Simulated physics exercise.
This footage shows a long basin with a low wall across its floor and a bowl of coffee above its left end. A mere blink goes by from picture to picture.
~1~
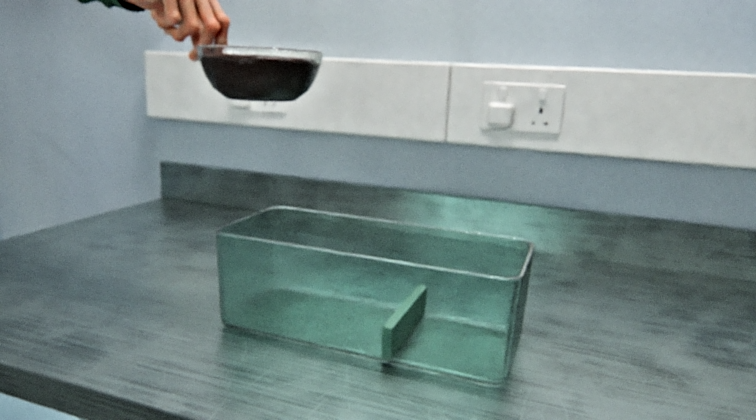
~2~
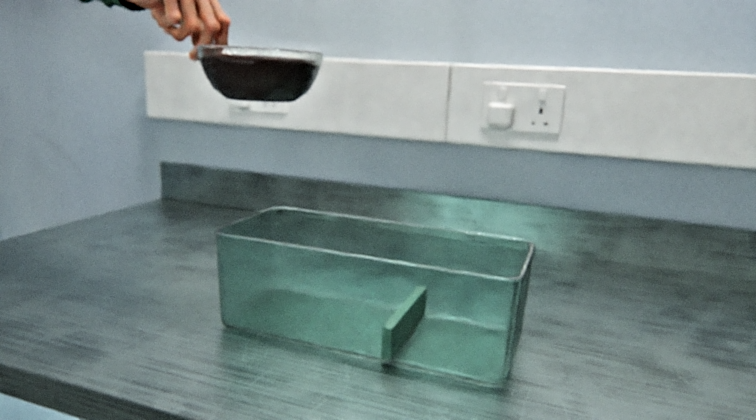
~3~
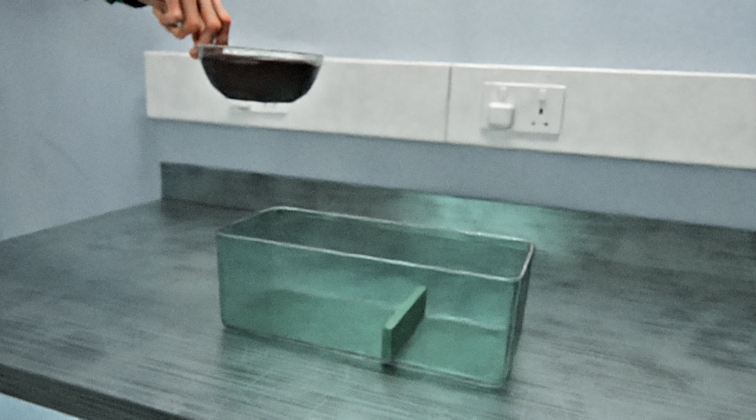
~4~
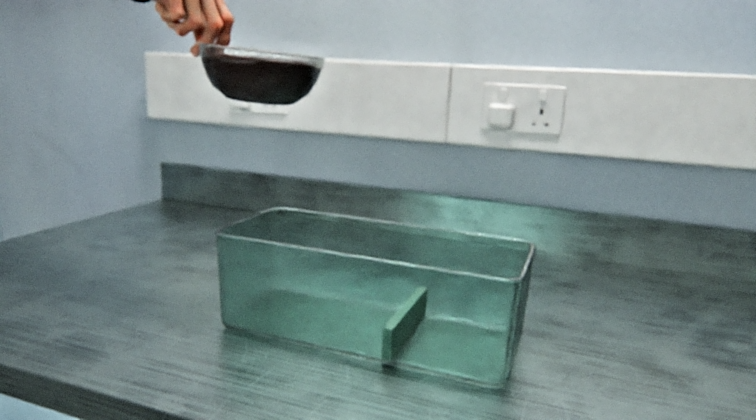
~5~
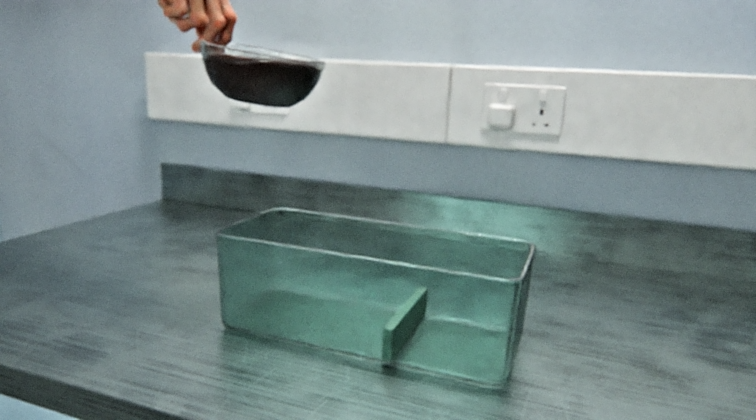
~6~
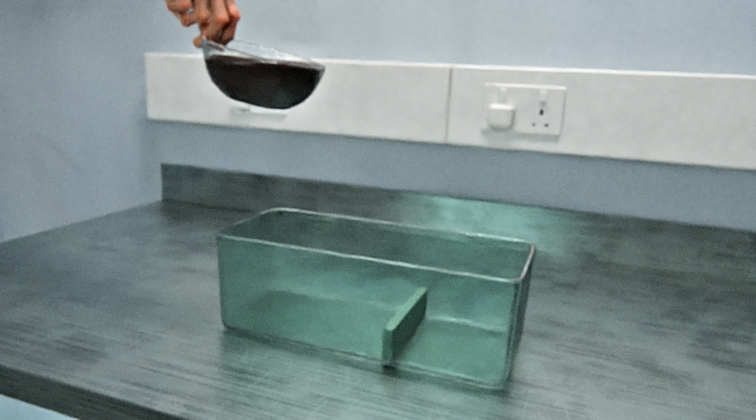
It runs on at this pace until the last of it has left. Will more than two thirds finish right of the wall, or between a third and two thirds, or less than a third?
Right of the wall there will be less than a third.
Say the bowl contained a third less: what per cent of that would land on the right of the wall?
That share would be some 5 parts in a hundred.
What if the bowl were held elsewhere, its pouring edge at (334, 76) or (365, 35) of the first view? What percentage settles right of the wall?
In turn 5 and 65 in a hundred.
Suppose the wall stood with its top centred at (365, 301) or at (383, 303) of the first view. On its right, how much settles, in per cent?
55 % then 20 %, approximately.
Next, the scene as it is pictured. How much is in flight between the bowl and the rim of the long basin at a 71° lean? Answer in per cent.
45 %.
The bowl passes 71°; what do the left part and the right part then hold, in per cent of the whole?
Left part close to 30 in a hundred, right part close to 0.
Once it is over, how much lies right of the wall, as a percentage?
Some 10 per cent.
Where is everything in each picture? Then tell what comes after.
The first picture shows tilt 0°; pouring edge (315, 53); surface from (216, 56) to (315, 60); the long basin's rim runs from (246, 219) to (528, 261); the wall's top is at (407, 305).
The second picture shows tilt 1°; pouring edge (315, 54); surface from (216, 56) to (315, 61).
The third picture shows tilt 2°; pouring edge (316, 56); surface from (217, 56) to (315, 62).
The fourth picture shows tilt 5°; pouring edge (317, 60); surface from (218, 56) to (316, 64).
The fifth picture shows tilt 8°; pouring edge (318, 64); surface from (219, 57) to (317, 65).
The sixth picture shows tilt 13°; pouring edge (318, 70); surface from (221, 58) to (320, 66).
A moment on, the bowl is tipped part way and 26 per cent is still to pour, 29 is left of the wall and 0 right of it.
Next, the bowl is tipped right over and 0 per cent is still to pour, 89 is left of the wall and 7 right of it.
Then the bowl is tipped right over and 0 per cent is still to pour, 91 is left of the wall and 8 right of it.
Later the bowl is tipped right over and 0 per cent is still to pour, 91 is left of the wall and 8 right of it.
Finally, 91 per cent lies left of the wall, 8 right of it and 1 outside.
